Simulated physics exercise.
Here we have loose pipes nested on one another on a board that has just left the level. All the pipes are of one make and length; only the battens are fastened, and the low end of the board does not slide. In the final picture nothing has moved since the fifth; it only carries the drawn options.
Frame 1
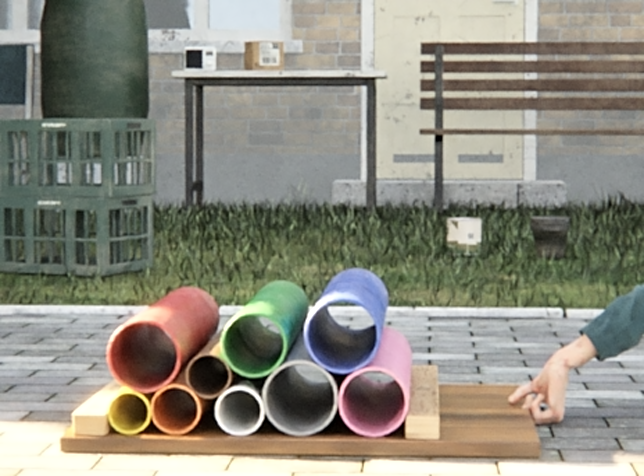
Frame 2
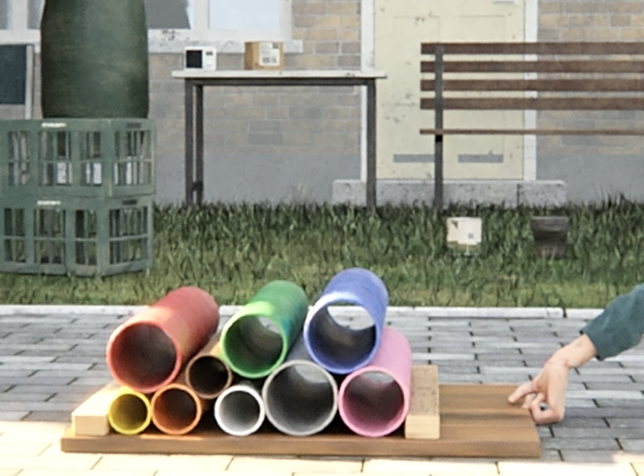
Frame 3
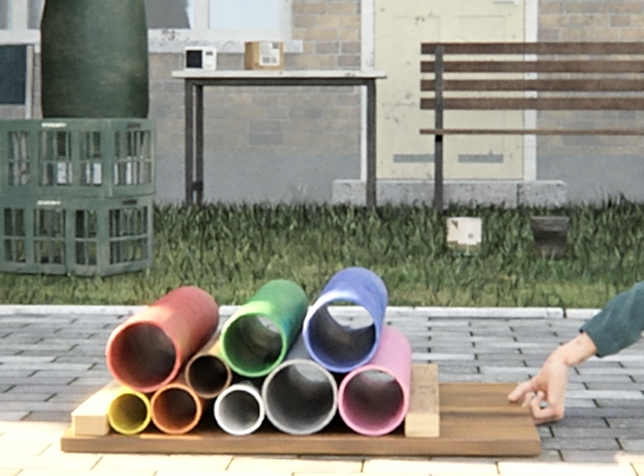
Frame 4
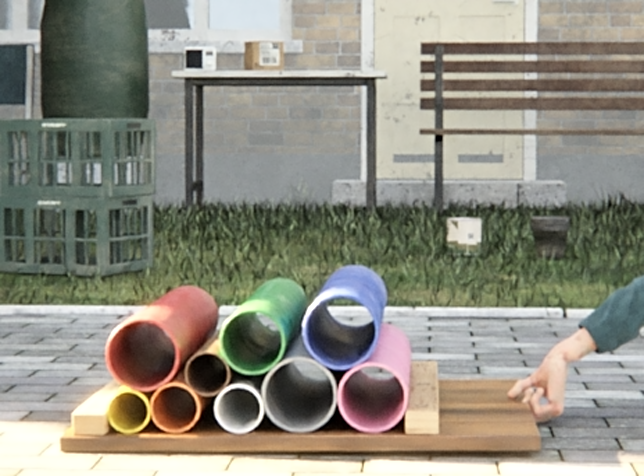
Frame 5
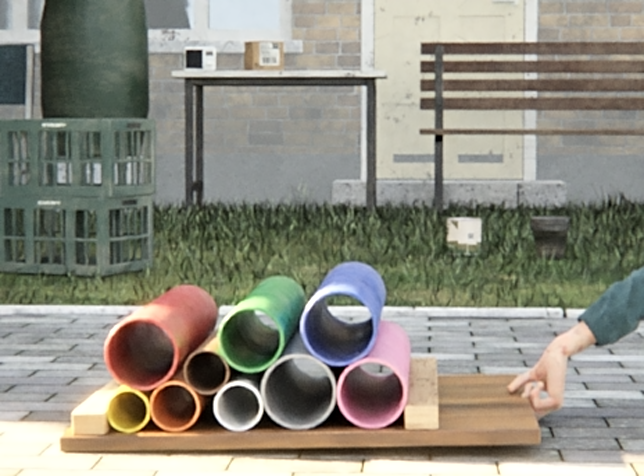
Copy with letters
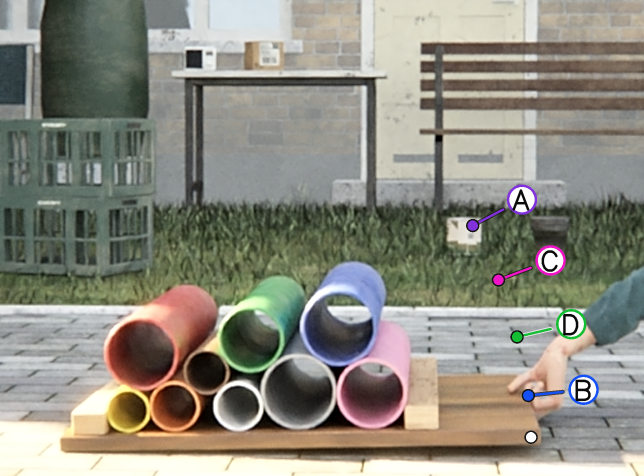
A hand at right slightly lifting the end of a wooden board stacked with colourful pipes on a paved yard.
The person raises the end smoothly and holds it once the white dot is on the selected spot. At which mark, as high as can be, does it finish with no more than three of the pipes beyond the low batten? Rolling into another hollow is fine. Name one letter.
No higher than A.
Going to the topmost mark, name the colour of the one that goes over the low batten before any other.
First is the red one.
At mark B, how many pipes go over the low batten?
At B the number is none.
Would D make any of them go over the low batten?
At D: Yes.
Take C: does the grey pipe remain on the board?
Yes, with C.
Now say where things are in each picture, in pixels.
Brown pipe (209, 376); red pipe (144, 356); blue pipe (343, 335), in the first picture.
Blue pipe (343, 335); green pipe (254, 344), in the second picture.
Board (310, 404); pink pipe (373, 400); white pipe (240, 410), in the third picture.
Board (310, 402); orange pipe (175, 408), in the fourth picture.
Board (310, 399); orange pipe (175, 406), in the fifth picture.
On the copy, A at (473, 226); B at (528, 395); C at (499, 280); D at (517, 337); the white dot at (531, 437).
On A. First, board at 17°.
Then, board at 28°.
Finally, board at 28°, three over the low batten (brown, red, green).
By contrast, B none over the low batten; C three over the low batten (brown, red, green); D three over the low batten (brown, red, green).
